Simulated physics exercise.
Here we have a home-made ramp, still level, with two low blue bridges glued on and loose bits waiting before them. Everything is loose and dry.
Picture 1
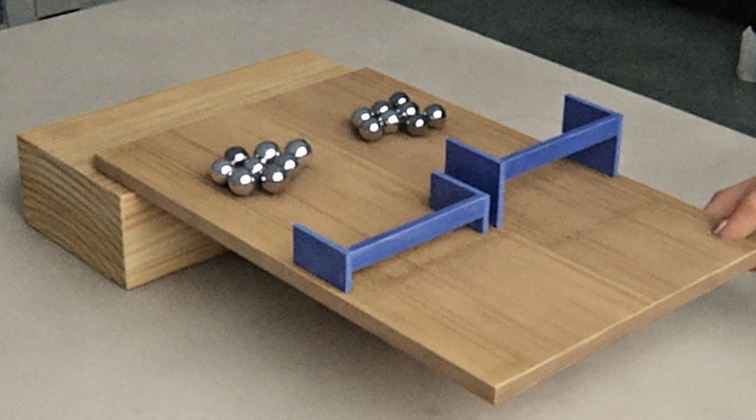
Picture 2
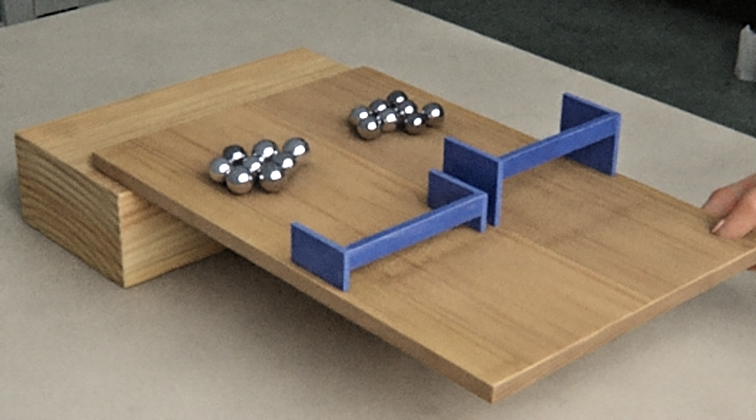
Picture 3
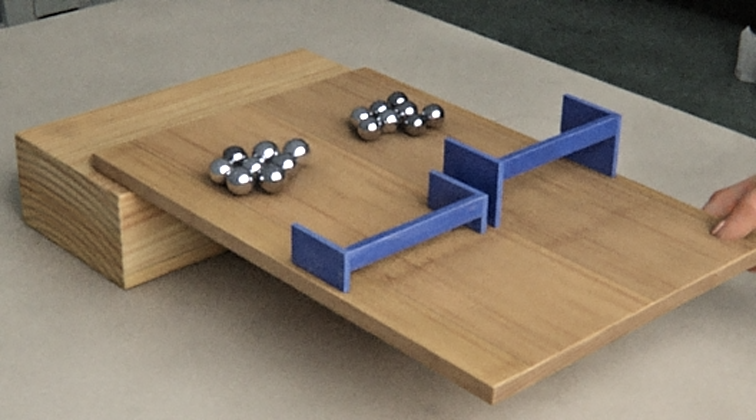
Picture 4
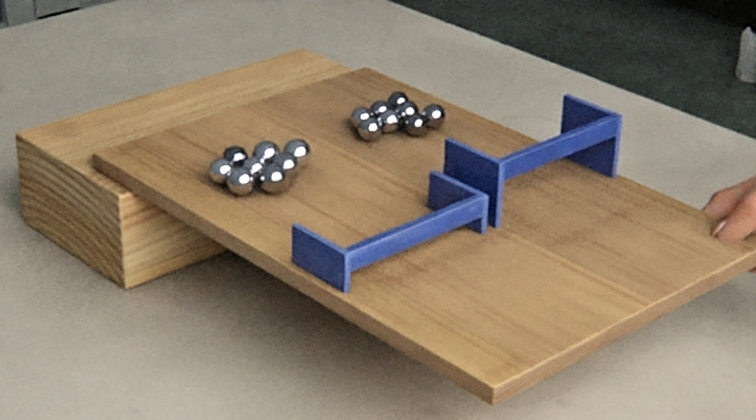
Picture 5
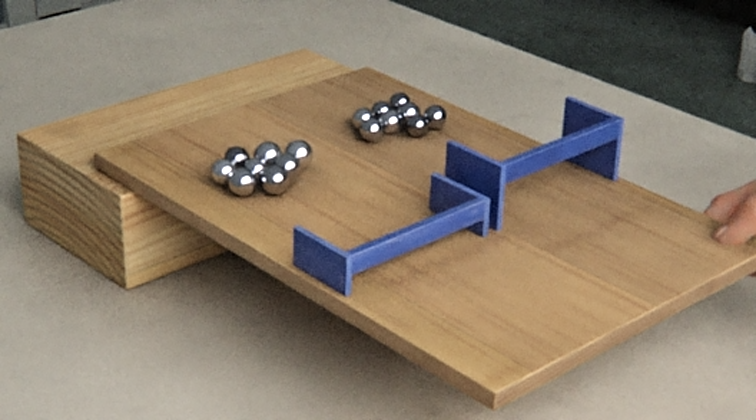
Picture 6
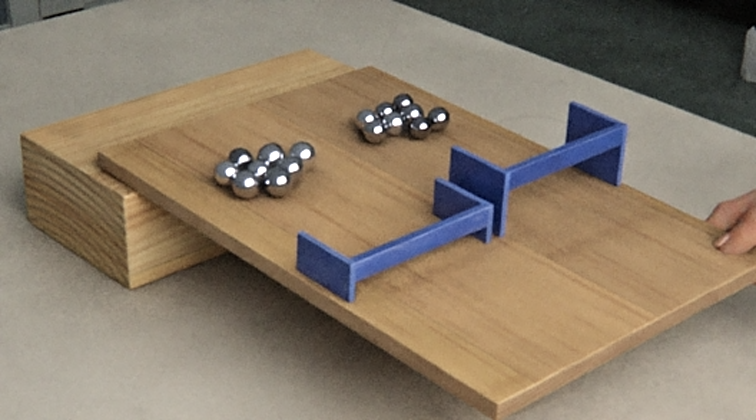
A light-brown wooden board, resting at the left on a thick wooden block and touched by fingertips at the right edge, dips very slightly at its held end late on. Two clusters of shiny steel balls sit on its upper left part, with two blue gates standing across the middle. Seen from above at an angle on a grey surface, the balls stay clustered in place on the board.
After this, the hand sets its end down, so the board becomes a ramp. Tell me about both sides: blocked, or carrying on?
I'd say the nearer portion is barred. Farther portion, meanwhile: It makes it past.
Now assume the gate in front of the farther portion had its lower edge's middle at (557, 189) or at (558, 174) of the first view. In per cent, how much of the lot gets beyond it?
0 %, then 100 %.
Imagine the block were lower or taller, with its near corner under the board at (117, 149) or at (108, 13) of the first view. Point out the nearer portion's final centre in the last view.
First try: (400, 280); second try: (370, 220).
Then, 0.44 s after the last picture, board sloping at 9°; nearer portion on its way down; farther portion on its way down.
Then, 0.82 s after the last picture, board resting at 13°; nearer portion has reached its gate; farther portion all past its gate.
At rest, board resting at 13°; nearer portion gathered behind its gate; farther portion all past its gate.
